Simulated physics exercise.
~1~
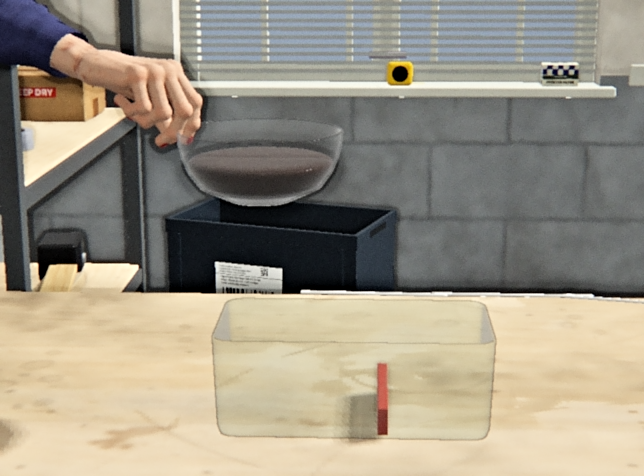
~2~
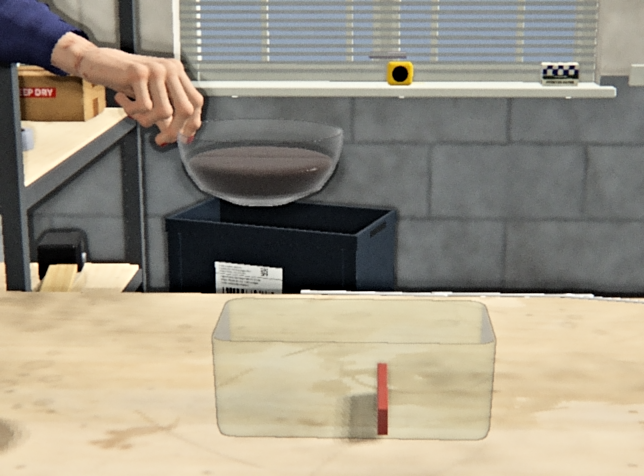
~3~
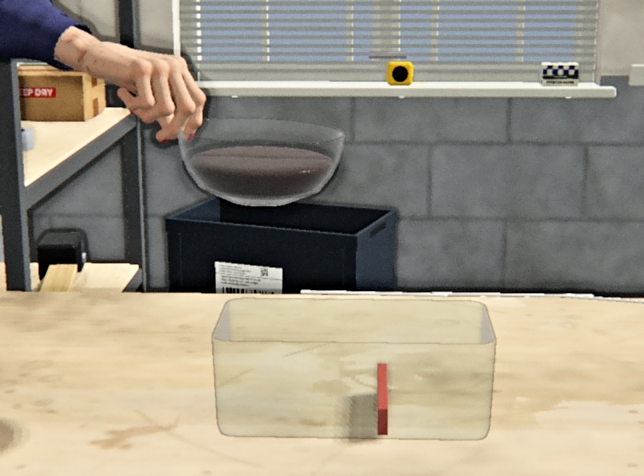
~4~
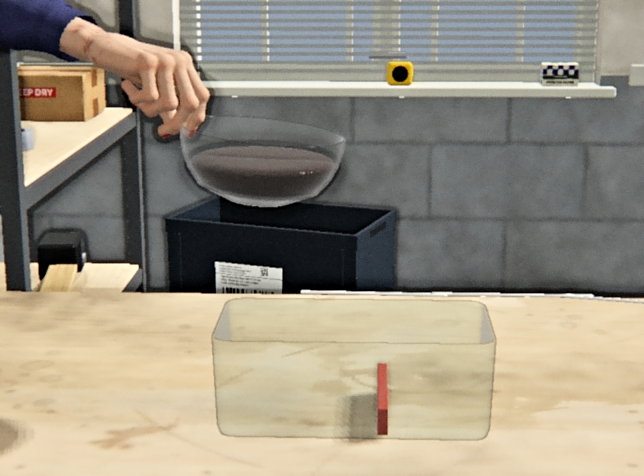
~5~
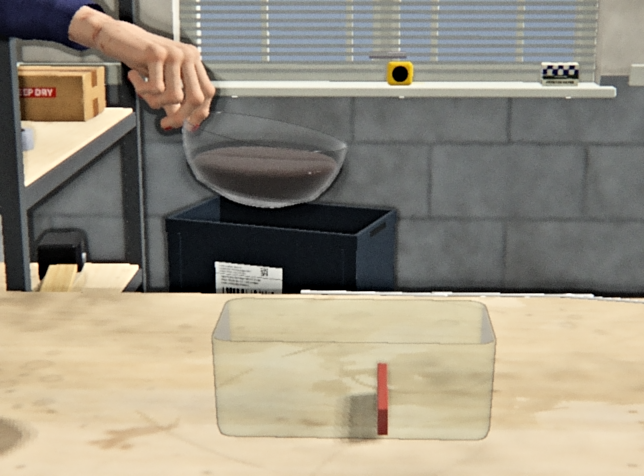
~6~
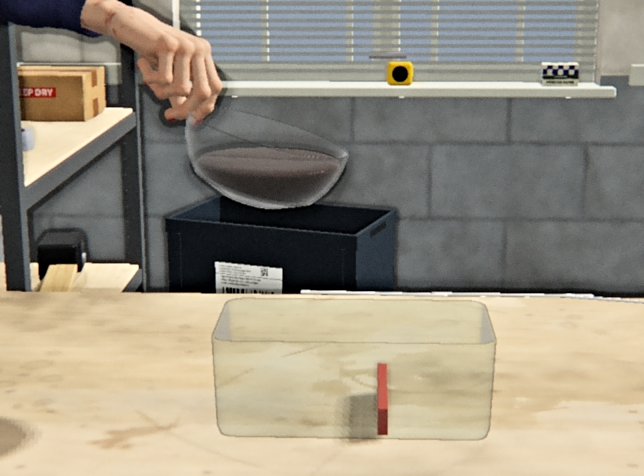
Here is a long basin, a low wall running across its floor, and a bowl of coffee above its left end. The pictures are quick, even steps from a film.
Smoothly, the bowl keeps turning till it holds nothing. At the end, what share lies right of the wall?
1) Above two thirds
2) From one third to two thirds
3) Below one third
Option 2: From one third to two thirds.
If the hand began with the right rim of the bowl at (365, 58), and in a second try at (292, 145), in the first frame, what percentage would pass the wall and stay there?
Roughly 70 % and 10 %.
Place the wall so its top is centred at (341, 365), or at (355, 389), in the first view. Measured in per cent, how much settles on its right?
First some 90, then 70 per cent.
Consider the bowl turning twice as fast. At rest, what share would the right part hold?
About 40 in a hundred.
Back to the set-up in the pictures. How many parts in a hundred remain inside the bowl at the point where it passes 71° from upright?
40 per cent, roughly.
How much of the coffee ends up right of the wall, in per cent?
55 in a hundred.
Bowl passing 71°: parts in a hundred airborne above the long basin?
It's close to 35 percent.
A moment on, the bowl is tipped part way and 40 per cent is still to pour, 3 is left of the wall and 20 right of it.
Next, the bowl is tipped right over and 0 per cent is still to pour, 37 is left of the wall and 58 right of it.
Then the bowl is tipped right over and 0 per cent is still to pour, 42 is left of the wall and 57 right of it.
Later the bowl is tipped right over and 0 per cent is still to pour, 42 is left of the wall and 57 right of it.
Finally, 42 per cent lies left of the wall, 57 right of it and 1 outside.
